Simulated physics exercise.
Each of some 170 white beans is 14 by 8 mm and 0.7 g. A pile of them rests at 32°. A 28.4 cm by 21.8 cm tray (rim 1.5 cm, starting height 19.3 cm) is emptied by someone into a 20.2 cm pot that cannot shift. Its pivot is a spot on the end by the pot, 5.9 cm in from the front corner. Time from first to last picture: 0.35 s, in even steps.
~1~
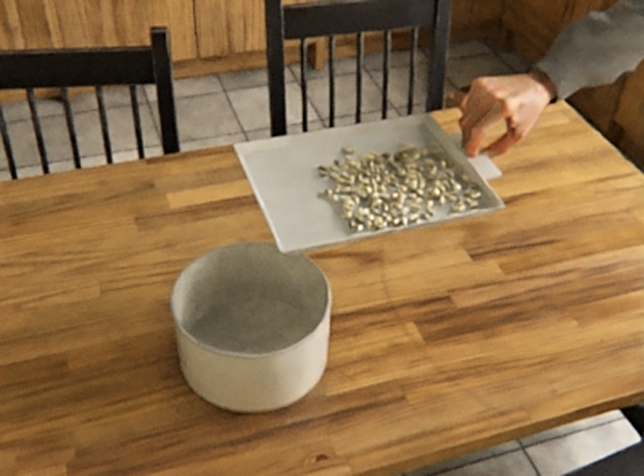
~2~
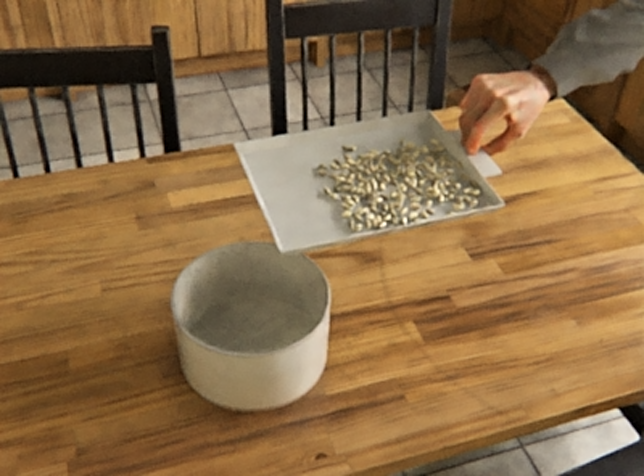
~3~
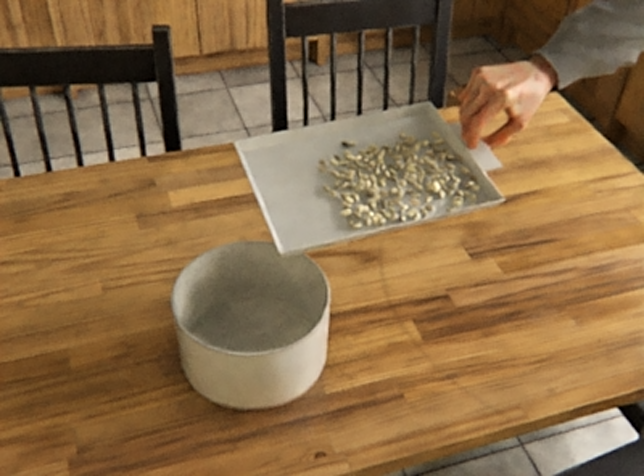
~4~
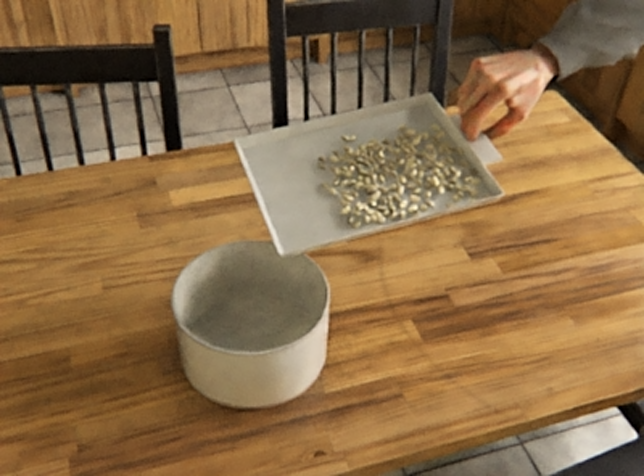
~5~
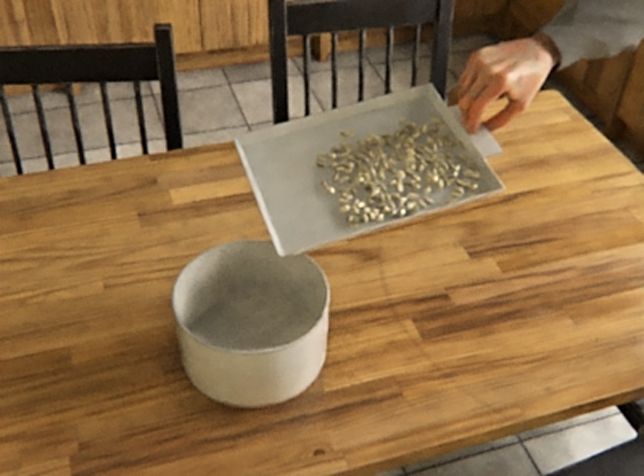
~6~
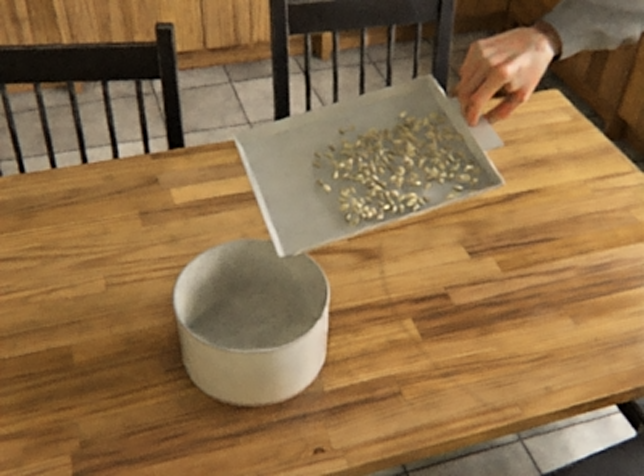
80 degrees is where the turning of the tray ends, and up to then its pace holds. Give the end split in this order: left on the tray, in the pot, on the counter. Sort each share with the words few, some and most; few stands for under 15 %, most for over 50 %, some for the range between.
The shares come out as follows. Tray: Few. Pot: Most. Counter: Few.
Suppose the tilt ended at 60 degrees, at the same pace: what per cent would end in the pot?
Result: Close to 90 %.
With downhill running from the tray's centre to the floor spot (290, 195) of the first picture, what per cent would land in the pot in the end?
Something like 75 per cent of the pieces.
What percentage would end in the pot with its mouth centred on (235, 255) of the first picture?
It would come to around 35 percent.
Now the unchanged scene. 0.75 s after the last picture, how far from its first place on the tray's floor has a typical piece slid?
I'd say close to 17 centimetres.
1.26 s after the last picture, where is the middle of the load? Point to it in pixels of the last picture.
Close to pixel (279, 339).
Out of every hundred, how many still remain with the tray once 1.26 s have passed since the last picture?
Close to 35 in a hundred parts of the load.
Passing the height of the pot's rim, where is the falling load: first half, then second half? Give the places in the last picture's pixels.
Roughly (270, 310) to start, and after that (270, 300).
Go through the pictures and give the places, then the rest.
In the first picture, tray tilt 0 degrees, front corners at (285, 246) and (497, 204); middle of the pieces at (394, 184); pot at (251, 294).
In the second picture, tray tilt 1 degrees, front corners at (285, 246) and (497, 202); middle of the pieces at (394, 182).
In the third picture, tray tilt 3 degrees, front corners at (284, 247) and (497, 197), lowest corner left front; middle of the pieces at (394, 178).
In the fourth picture, tray tilt 6 degrees, front corners at (284, 249) and (497, 191), lowest corner left front; middle of the pieces at (393, 174).
In the fifth picture, tray tilt 9 degrees, front corners at (283, 250) and (497, 186), lowest corner left front; middle of the pieces at (392, 170).
In the sixth picture, tray tilt 12 degrees, front corners at (283, 250) and (497, 181), lowest corner left front; middle of the pieces at (391, 167); pot at (252, 291).
Then, 0.75 s after the last picture, tilt 44 degrees; the tray holds 80 %, the pot 5 %.
Then, 1.26 s after the last picture, tilt 65 degrees; the tray holds 35 %, the pot 60 %.
Then, 1.83 s after the last picture, tilt 80 degrees; the tray holds 0 %, the pot 100 %.
In the end, tray 0 %, pot 100 %, counter 0 %.
